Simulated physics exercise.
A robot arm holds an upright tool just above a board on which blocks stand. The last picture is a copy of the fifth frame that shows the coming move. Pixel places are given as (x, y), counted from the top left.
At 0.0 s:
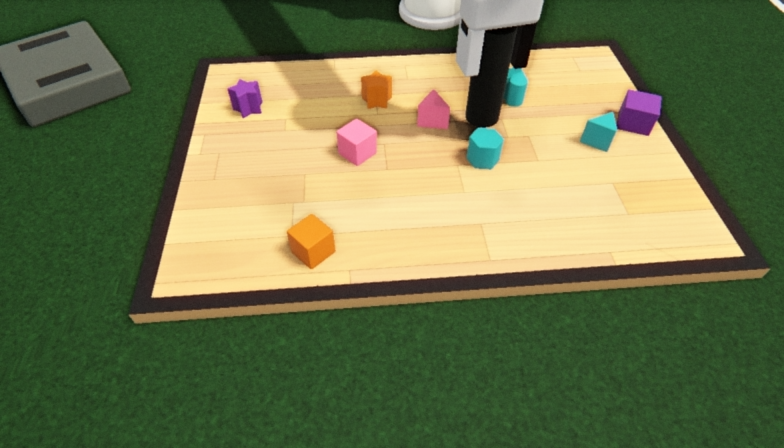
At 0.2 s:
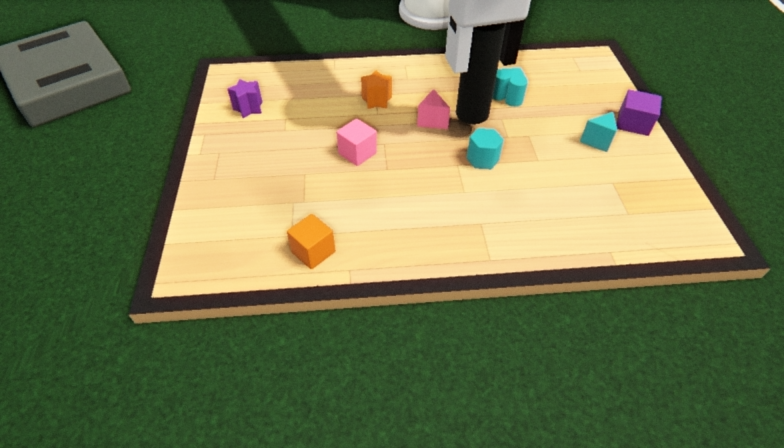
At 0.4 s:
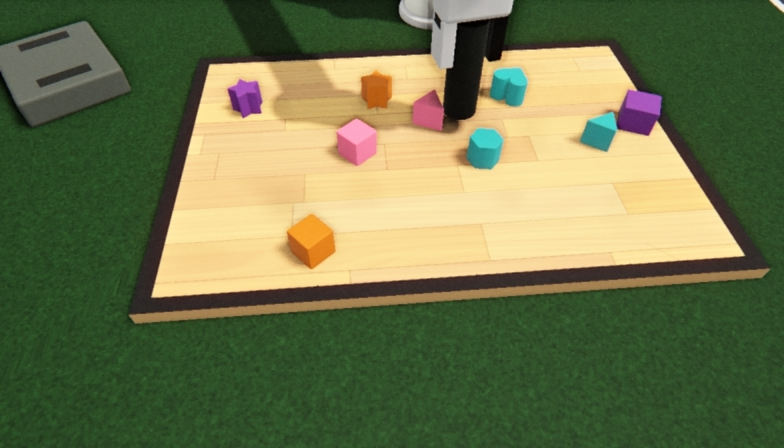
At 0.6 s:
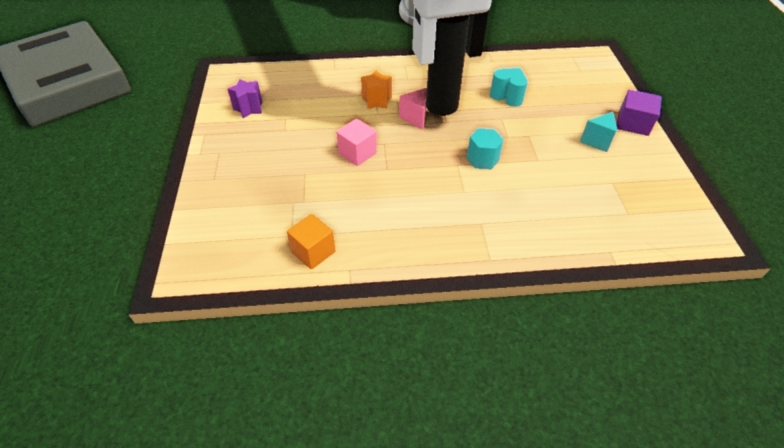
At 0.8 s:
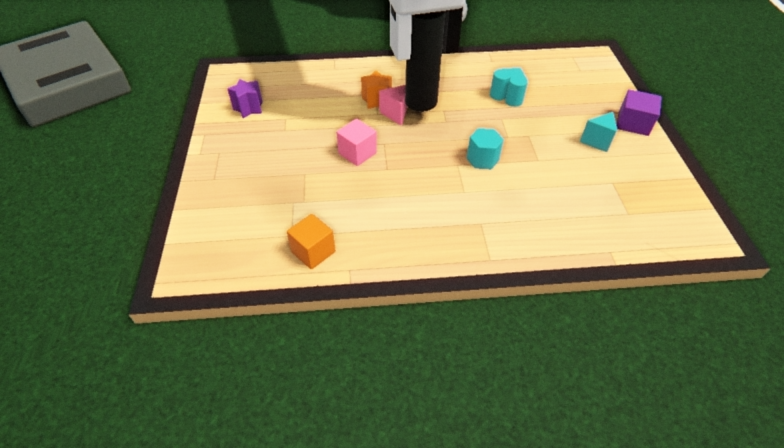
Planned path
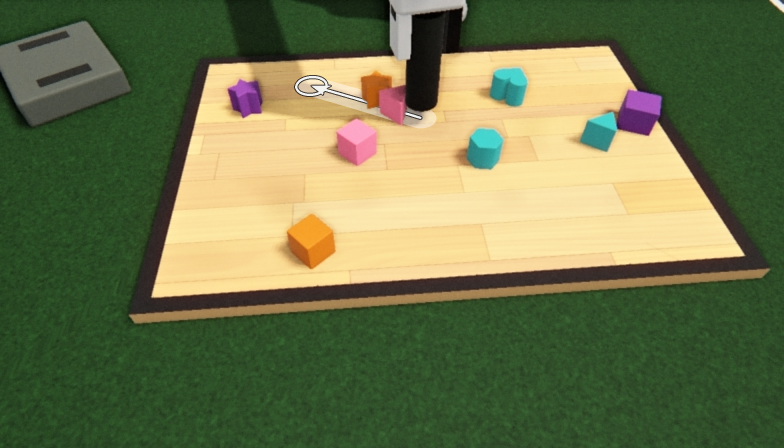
A robot arm moved left across a wooden board scattered with colourful blocks, met a pink triangular block and pushed it left until it was right beside the orange star block.
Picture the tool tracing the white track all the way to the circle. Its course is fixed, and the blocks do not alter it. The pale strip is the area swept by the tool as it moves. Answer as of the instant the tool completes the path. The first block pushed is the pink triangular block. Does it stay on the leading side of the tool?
The tool has moved past the pink triangular block by the time the path ends.
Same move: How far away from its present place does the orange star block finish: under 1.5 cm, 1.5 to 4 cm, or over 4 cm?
Its final spot will lie more than 4 cm from the current one.
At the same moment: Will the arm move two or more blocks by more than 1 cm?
My answer is yes.
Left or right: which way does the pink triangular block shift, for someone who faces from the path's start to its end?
Answer: Leftward.
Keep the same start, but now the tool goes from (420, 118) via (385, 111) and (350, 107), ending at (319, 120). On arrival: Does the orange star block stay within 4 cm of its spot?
I expect not.
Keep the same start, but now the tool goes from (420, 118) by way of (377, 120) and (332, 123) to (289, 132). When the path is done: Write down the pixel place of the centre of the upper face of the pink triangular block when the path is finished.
The middle of its upper face should be somewhere near (322, 86).
The drawn path runs straight from (420, 118) to (311, 86).
On the path given first. One third of the way, tool (382, 90); orange star block (359, 72), turned 60° clockwise; pink triangular block (356, 87).
Two thirds of the way, tool (344, 80); orange star block (333, 58), turned 100° clockwise; pink triangular block (324, 85), turned 70° anticlockwise.
At the end, tool (309, 70); purple star block not moved; orange star block (322, 51), turned 170° clockwise; pink triangular block (322, 85), turned 75° anticlockwise.
